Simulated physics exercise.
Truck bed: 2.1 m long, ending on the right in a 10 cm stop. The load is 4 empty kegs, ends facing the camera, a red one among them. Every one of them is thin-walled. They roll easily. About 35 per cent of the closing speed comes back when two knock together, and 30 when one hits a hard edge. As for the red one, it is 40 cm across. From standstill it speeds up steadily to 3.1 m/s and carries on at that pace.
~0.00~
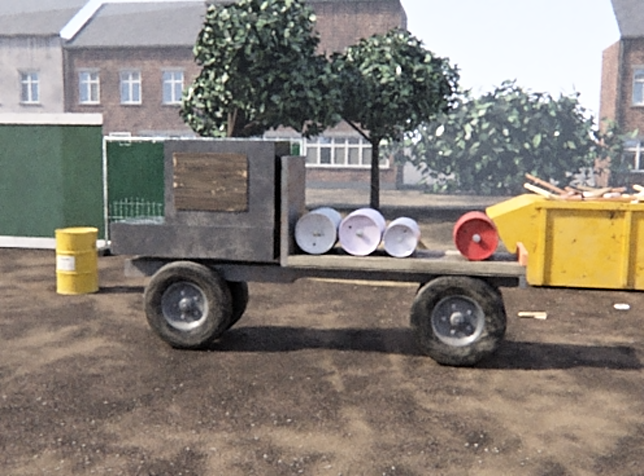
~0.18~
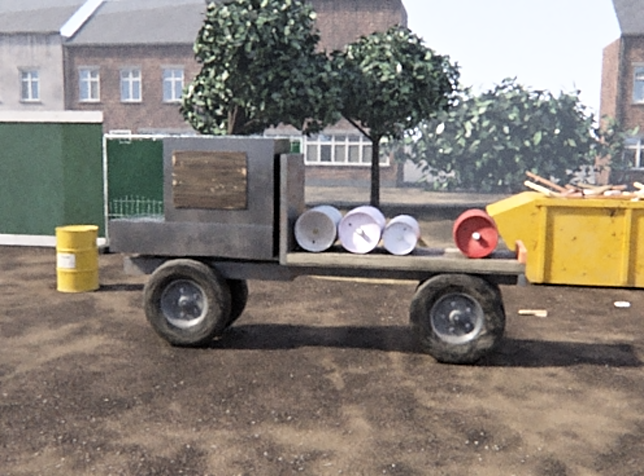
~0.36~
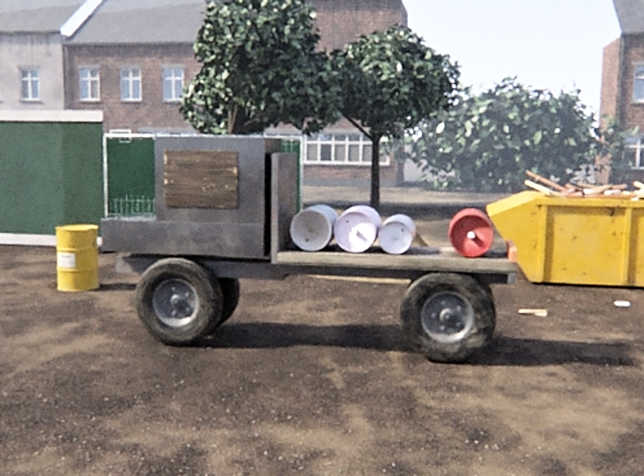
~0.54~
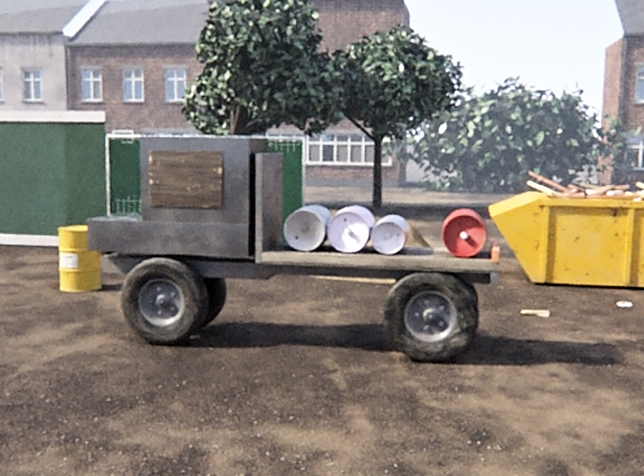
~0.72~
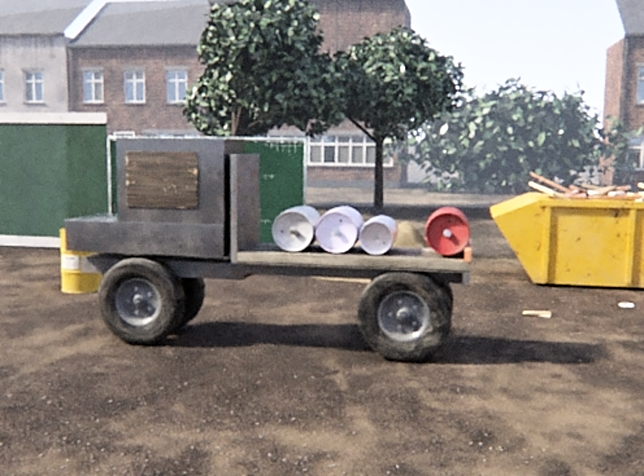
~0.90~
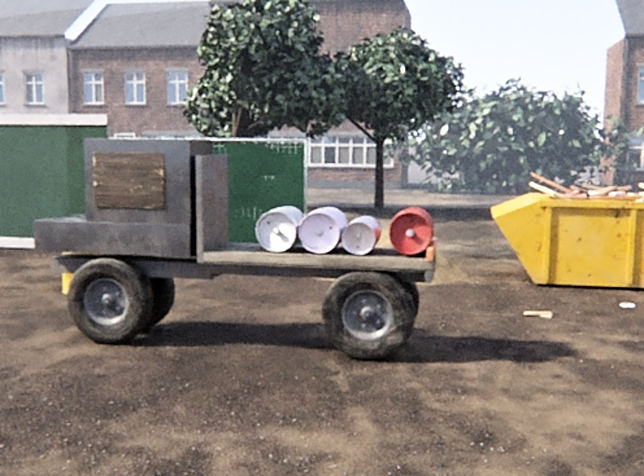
A flatbed truck carrying three white kegs and a red one moves left, gathering speed.
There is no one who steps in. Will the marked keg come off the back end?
Result for the red one: It is kept on.
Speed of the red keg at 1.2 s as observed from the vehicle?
Its speed is roughly 0.0 m/s.
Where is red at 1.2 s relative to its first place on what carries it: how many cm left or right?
Red: 20 to the right.
Then, 1.2 s in, red is on the bed, 20 cm from the bar; 0 over the tail so far.
In the end (1.6 s), red is on the bed, 20 cm from the bar; 0 over the tail so far.
